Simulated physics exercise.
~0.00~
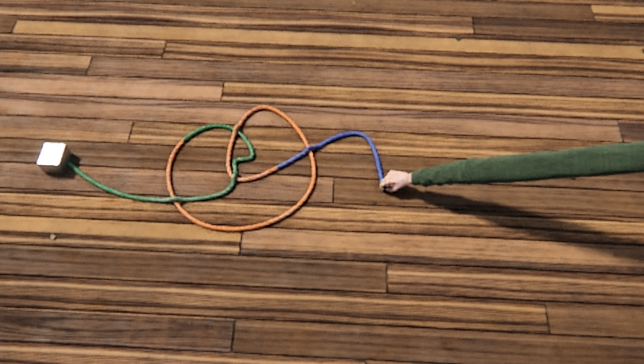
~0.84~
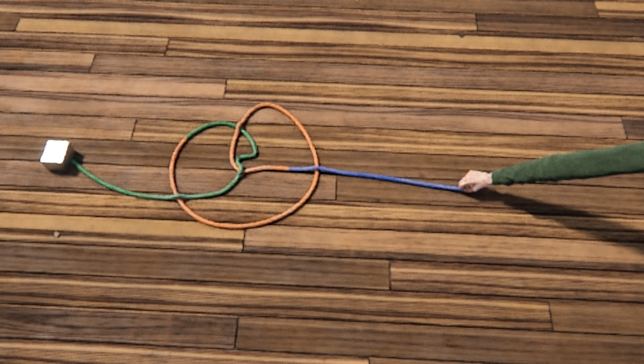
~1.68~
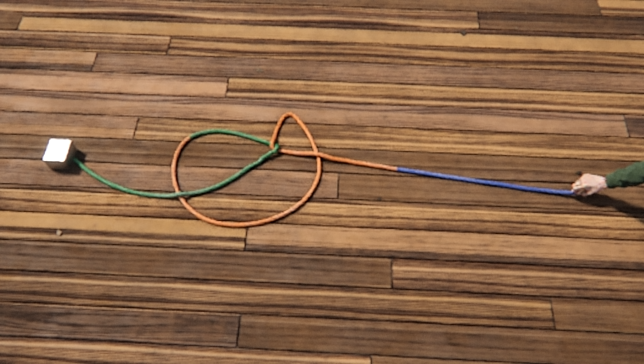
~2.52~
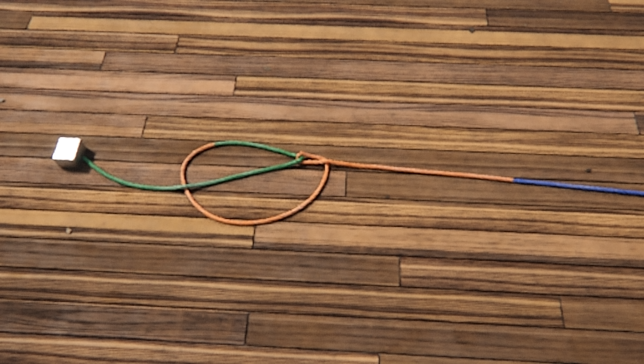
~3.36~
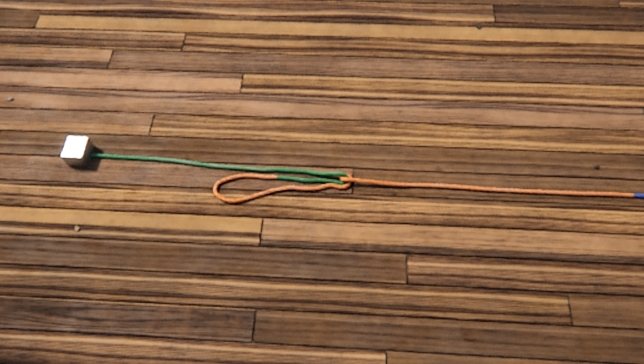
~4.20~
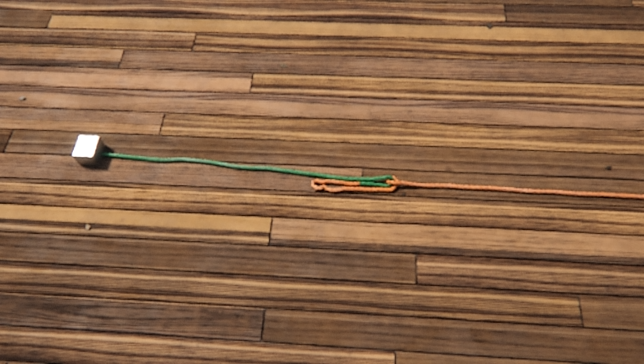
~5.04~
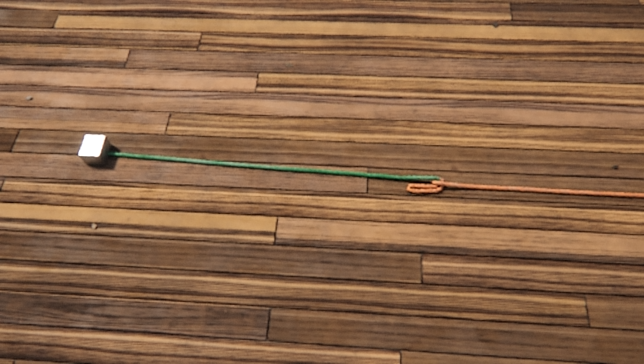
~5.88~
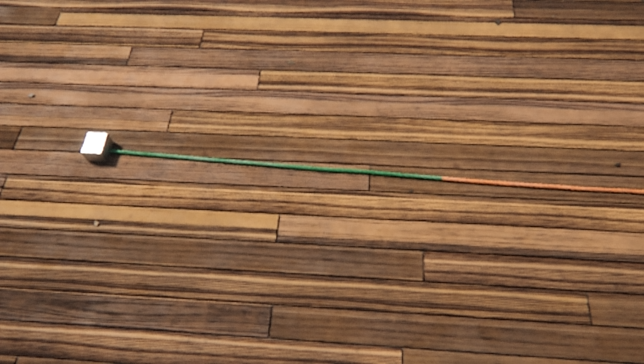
A rope coloured green, orange and blue lies in crossing loops on a brown wooden plank floor, seen from above at an angle. Its green end is held at a small white block on the left, while a hand in a green sleeve grips the blue end on the right. The hand draws that end rightward and leaves view as the camera shifts slightly left. The smaller upper loop closes first, then the large orange loop narrows into a thin, flattened bight that slides right and shrinks. Finally it slips out, leaving the rope straight, with no knot in view.
